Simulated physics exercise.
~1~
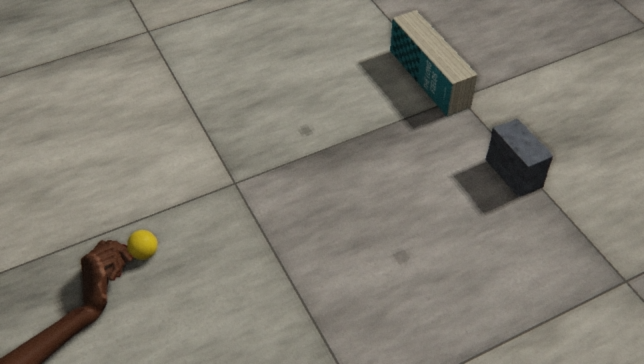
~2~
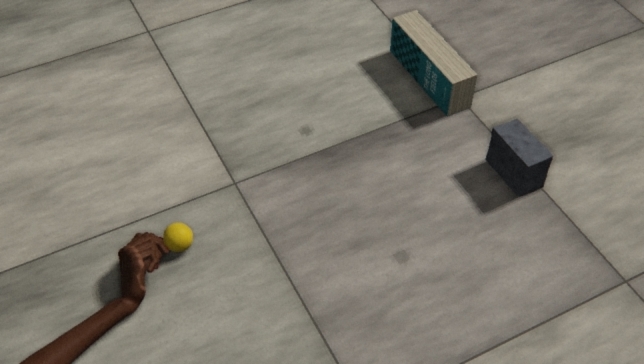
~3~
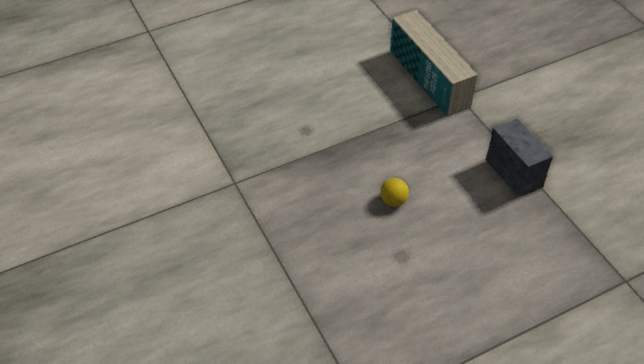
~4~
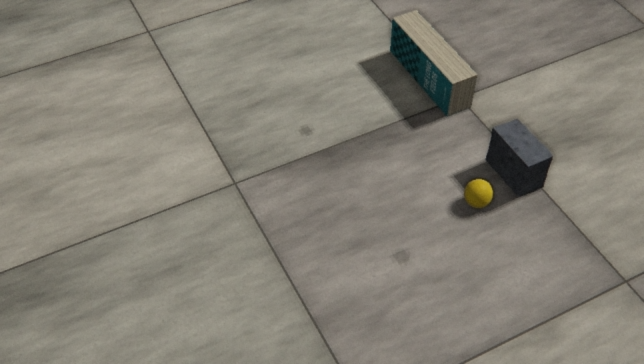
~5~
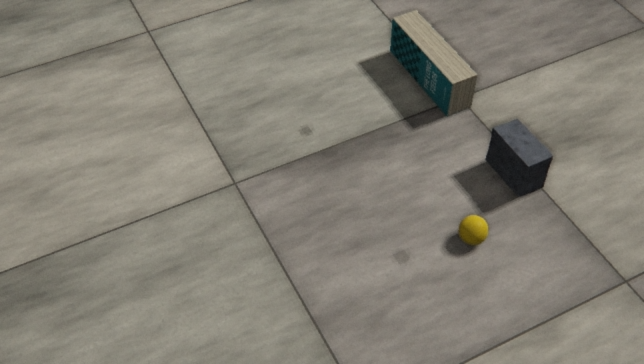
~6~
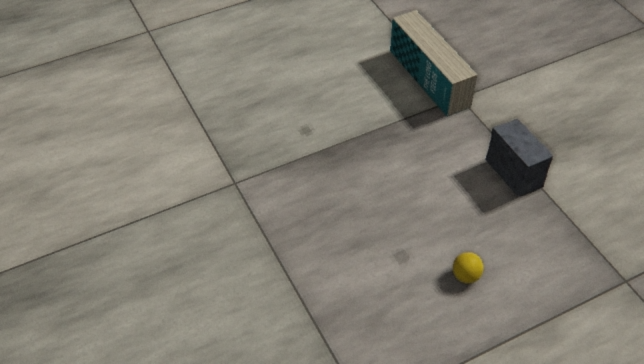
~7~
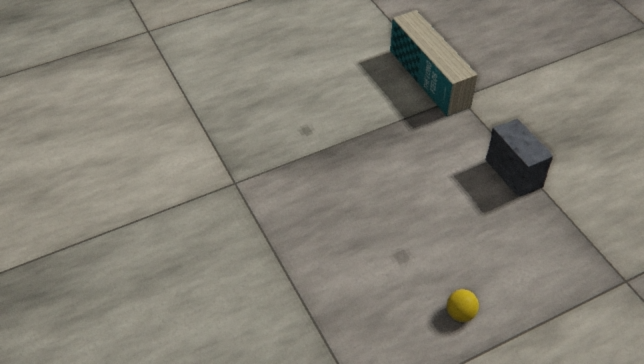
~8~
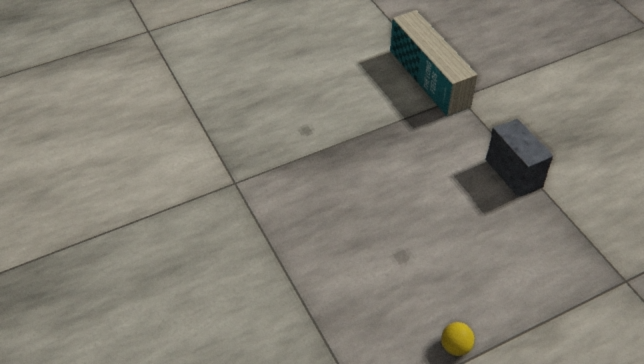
Yellow lemon rolled by a hand across grey paving, hitting a dark grey brick and rebounding down toward the bottom edge.
